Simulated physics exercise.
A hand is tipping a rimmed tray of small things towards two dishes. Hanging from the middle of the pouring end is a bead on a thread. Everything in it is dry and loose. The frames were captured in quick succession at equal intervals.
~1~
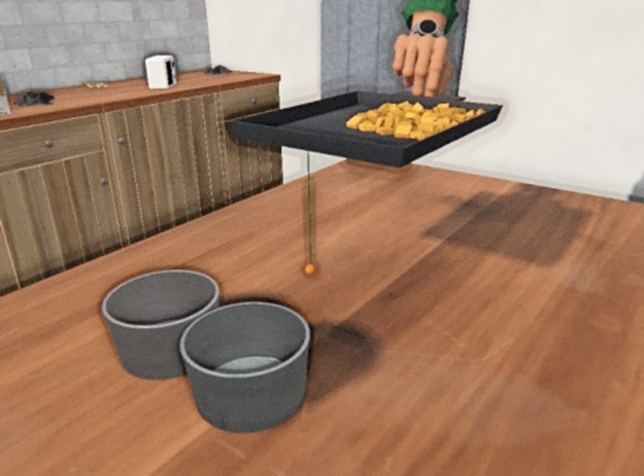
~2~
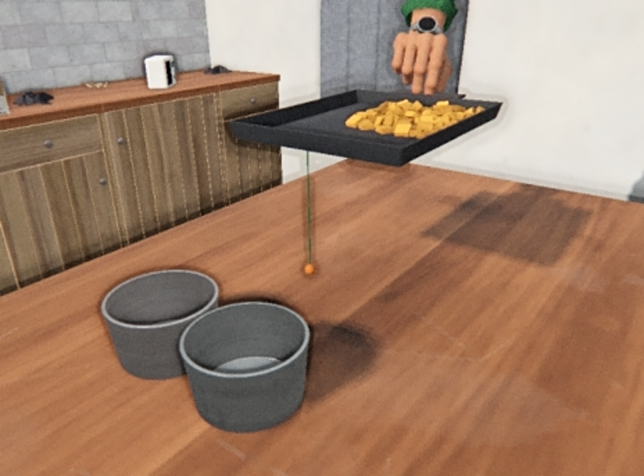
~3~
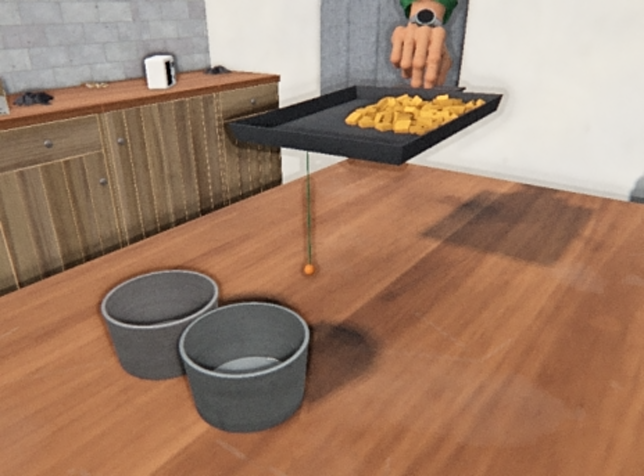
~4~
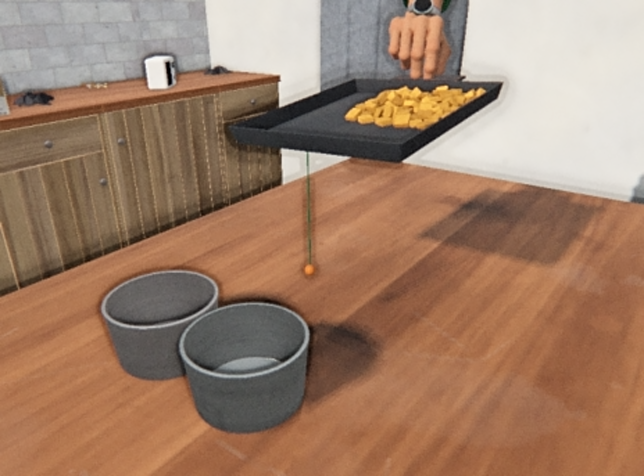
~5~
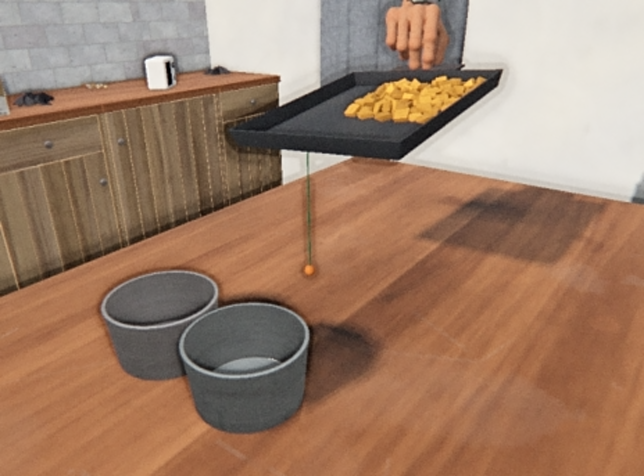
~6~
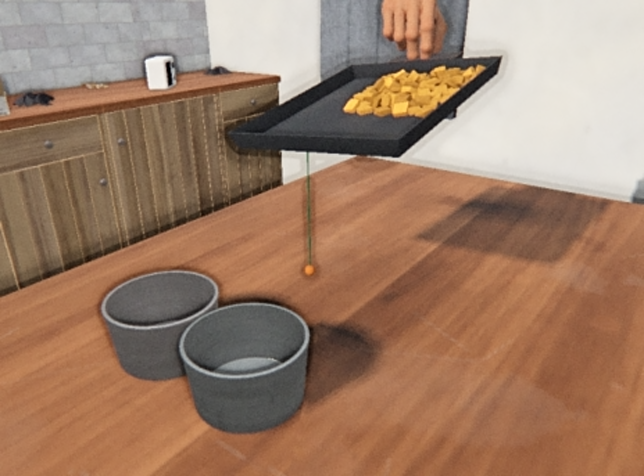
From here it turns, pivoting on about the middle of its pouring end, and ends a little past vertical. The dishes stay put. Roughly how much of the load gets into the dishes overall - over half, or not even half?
Not even half gets in.
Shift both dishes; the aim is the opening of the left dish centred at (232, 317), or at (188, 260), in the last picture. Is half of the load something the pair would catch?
Result, first setup: The minor share; second setup: The bulk.
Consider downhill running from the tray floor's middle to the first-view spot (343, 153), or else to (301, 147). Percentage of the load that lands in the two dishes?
In turn 0 and 20 in a hundred.
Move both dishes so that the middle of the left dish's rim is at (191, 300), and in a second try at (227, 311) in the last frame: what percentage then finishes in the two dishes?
First placement: Some 10 %; second placement: Some 10 %.
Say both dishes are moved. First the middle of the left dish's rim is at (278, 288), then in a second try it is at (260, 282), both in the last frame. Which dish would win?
The first time it is the dish to the left, and the second time it is the dish to the left.
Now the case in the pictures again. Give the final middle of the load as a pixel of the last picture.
Centre at rest, last view: Approx. (241, 320).
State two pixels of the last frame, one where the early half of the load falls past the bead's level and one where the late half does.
Earlier portion about (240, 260); later portion about (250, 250).
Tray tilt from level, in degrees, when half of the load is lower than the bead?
Somewhere around 100 degrees.
Shortly afterwards, tray tipped steeply; the bulk on the tray; only a few in the left dish; only a few outside both; near a quarter in the air.
Next, tray tipped right over; near half on the tray; a little in the left dish; near half outside both; a little in the air.
Some moments later, tray tipped past a quarter turn; a little in the left dish; all but a few outside both.
In the end, tray tipped past a quarter turn; none at all in the right dish; a little in the left dish; all but a few outside both.
